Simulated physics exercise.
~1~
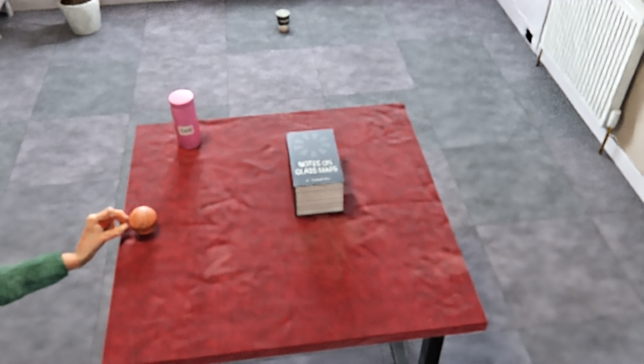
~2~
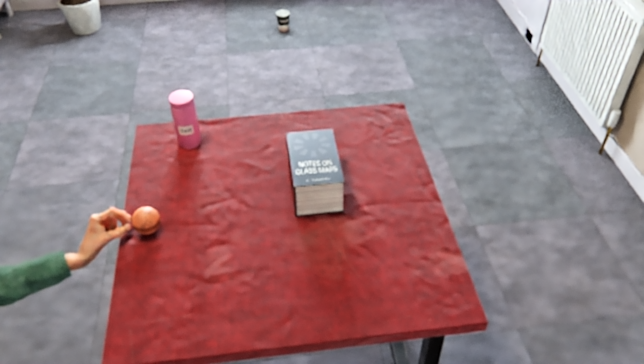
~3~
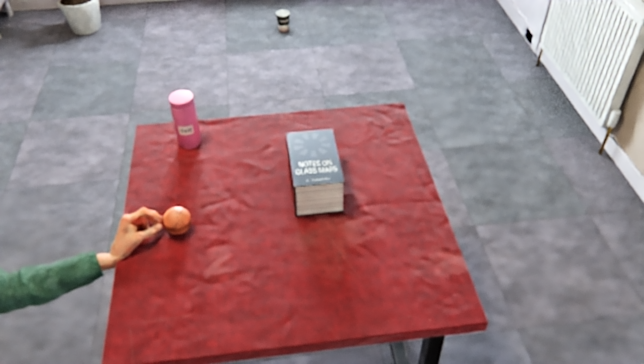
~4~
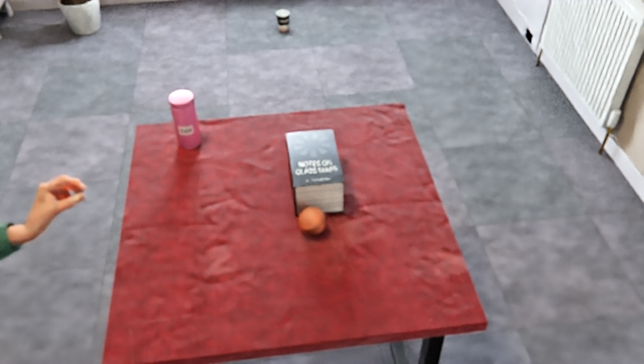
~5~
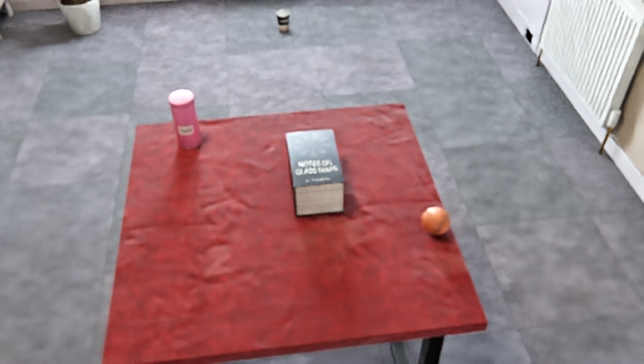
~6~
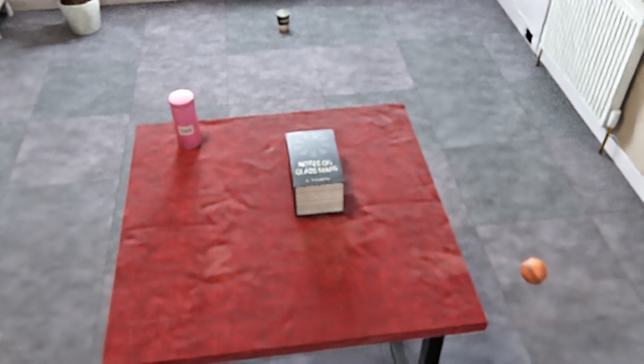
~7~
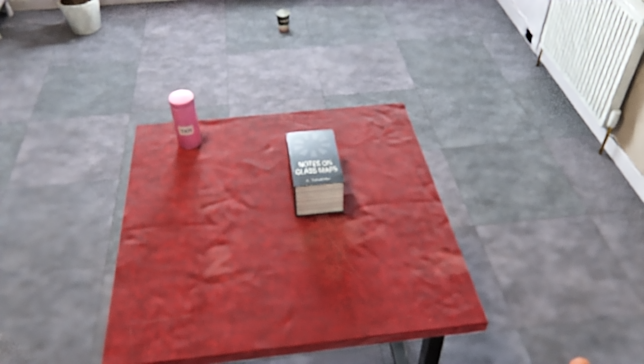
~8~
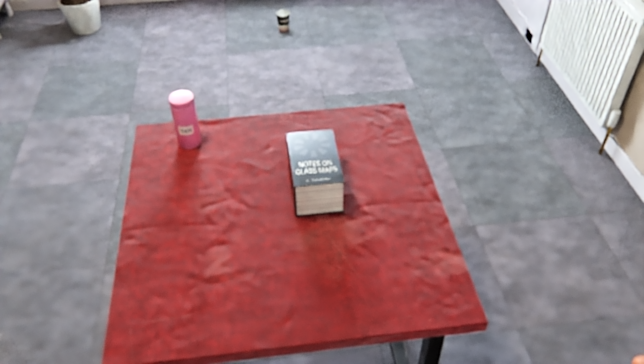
A hand pushes an orange ball rightward past a black book and off the red table.
